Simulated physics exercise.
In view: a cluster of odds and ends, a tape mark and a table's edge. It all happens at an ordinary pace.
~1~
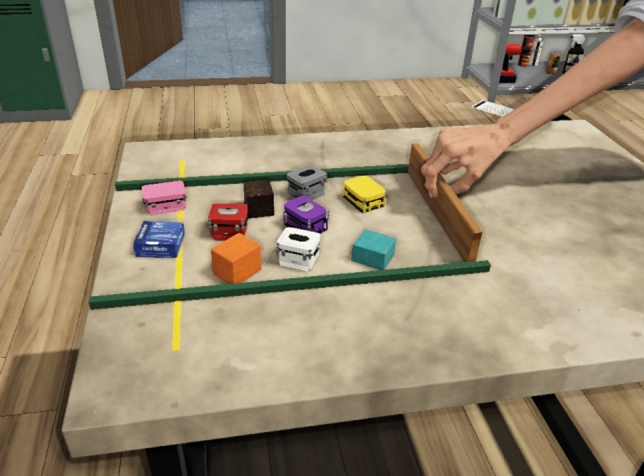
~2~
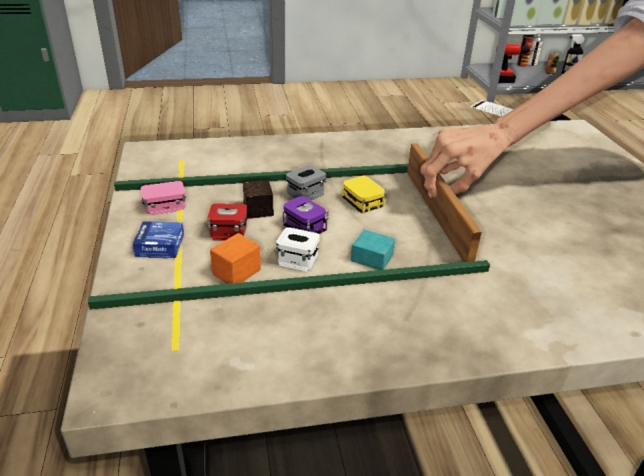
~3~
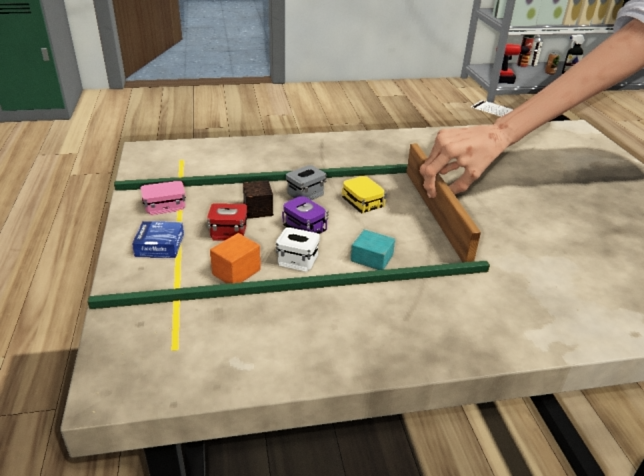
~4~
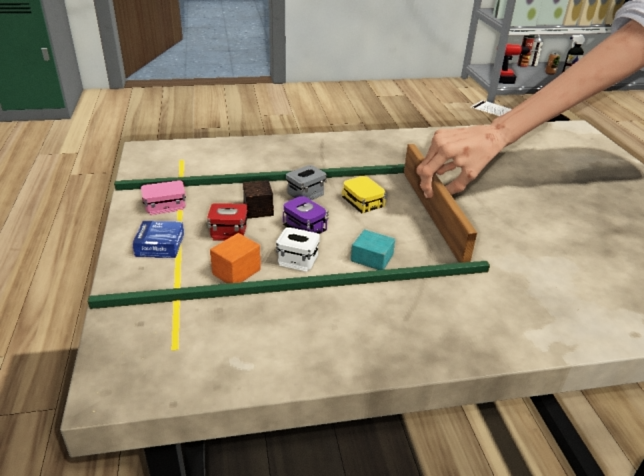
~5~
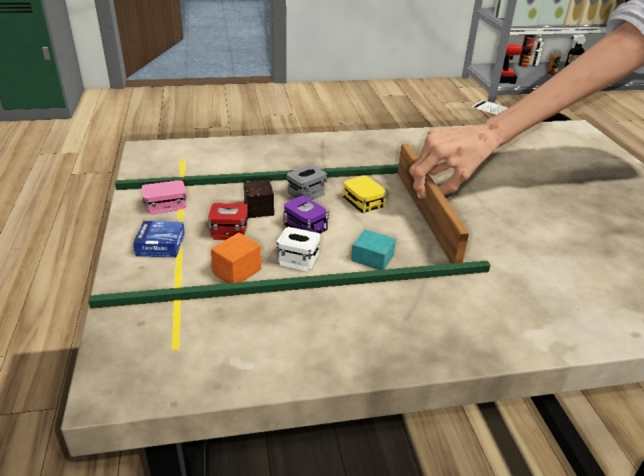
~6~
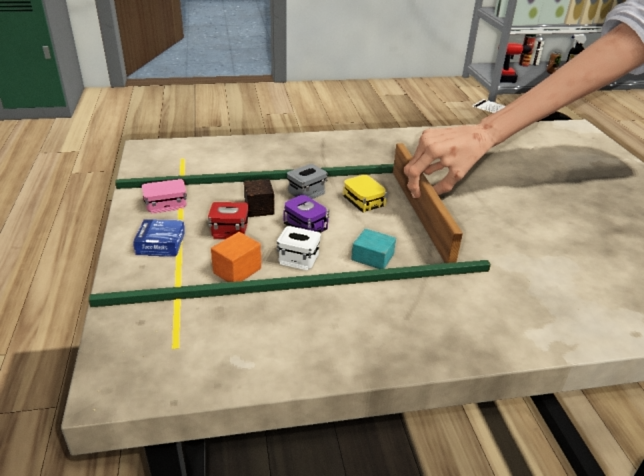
A hand sliding a wooden board slightly left between green rails on a table, the colourful cases and blocks staying still.
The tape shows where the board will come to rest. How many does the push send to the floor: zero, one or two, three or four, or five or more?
Here the number that fall off is one or two.
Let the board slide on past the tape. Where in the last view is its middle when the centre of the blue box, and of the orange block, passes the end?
About (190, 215), and (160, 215) for the other.
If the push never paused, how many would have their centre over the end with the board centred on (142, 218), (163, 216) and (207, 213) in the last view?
Past the end: 5, 2 and 0.
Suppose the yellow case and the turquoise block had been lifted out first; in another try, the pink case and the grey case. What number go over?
The counts: 1 and 1.
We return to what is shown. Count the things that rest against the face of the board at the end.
That makes 5.
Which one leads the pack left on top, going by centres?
It is the pink case.
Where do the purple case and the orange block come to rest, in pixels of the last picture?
About (165, 227), and the other about (116, 267).
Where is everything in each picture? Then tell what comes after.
The first frame shows blue box (160, 239); pink case (165, 199); red case (229, 222); board (440, 198); tape (180, 234).
The second frame shows pink case (164, 198); grey case (306, 184).
The third frame shows red case (228, 222); white case (298, 249).
The fourth frame shows blue box (159, 239); purple case (305, 217).
The fifth frame shows pink case (165, 198); turquoise block (374, 250).
The sixth frame shows blue box (160, 237); pink case (165, 197); red case (229, 220); board (423, 199); tape (180, 232).
A little later, none off yet; blue box at rest near (160, 237); pink case at rest near (165, 197); red case at rest near (229, 220).
Next, none off yet; blue box at rest near (160, 237); pink case at rest near (165, 197); red case shifted a little near (211, 222).
When it is over, the number that fall off is one or two; down, blue box.
